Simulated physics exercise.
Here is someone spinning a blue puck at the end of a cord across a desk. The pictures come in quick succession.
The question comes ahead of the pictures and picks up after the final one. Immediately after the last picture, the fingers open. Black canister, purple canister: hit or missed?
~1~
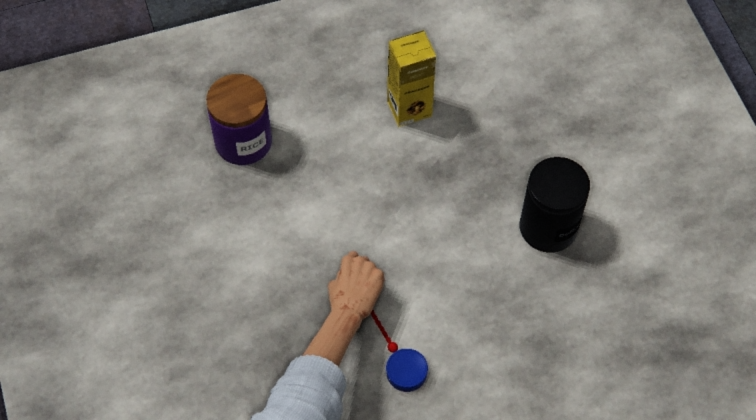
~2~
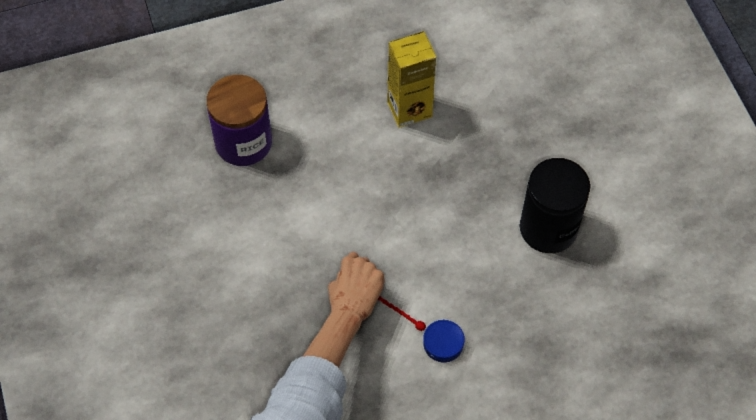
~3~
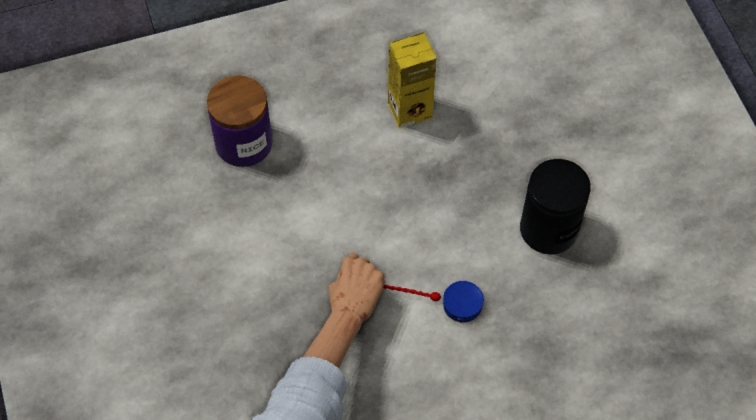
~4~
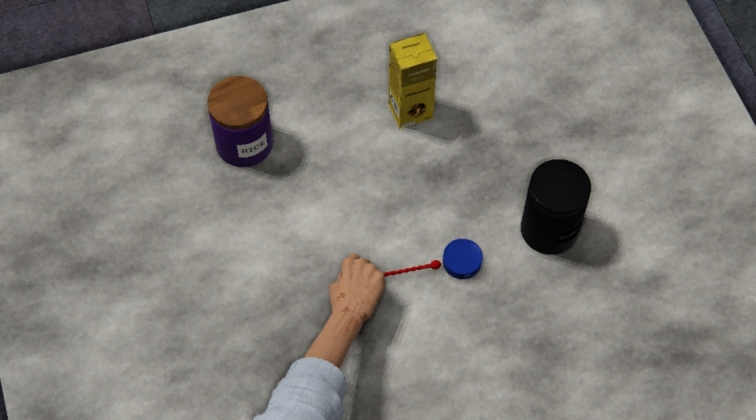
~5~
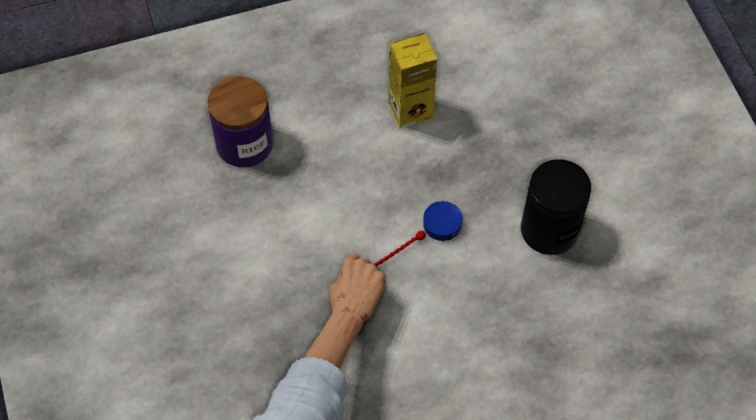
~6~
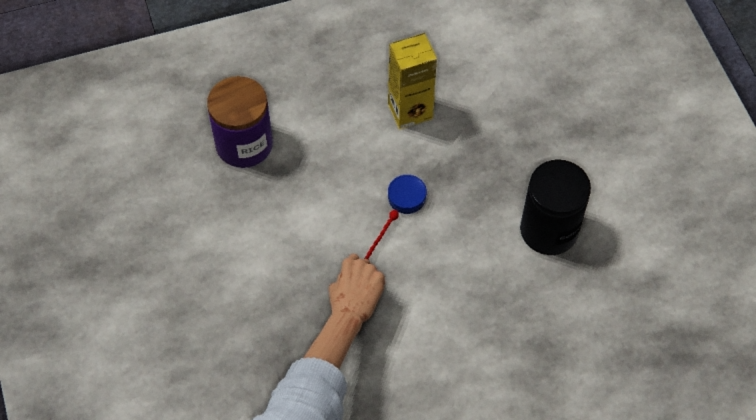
The black canister will receive no impact; the purple canister will receive an impact.
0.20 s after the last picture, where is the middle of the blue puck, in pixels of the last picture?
At that moment it is at (279, 154).
Then, 0.08 s later than the last view, puck near (324, 167).
Then, 0.20 s later than the last view, puck near (279, 154); purple canister pushed aside.
Finally, puck near (279, 154); purple canister pushed aside. The black canister remains clear and the purple canister takes the knock.
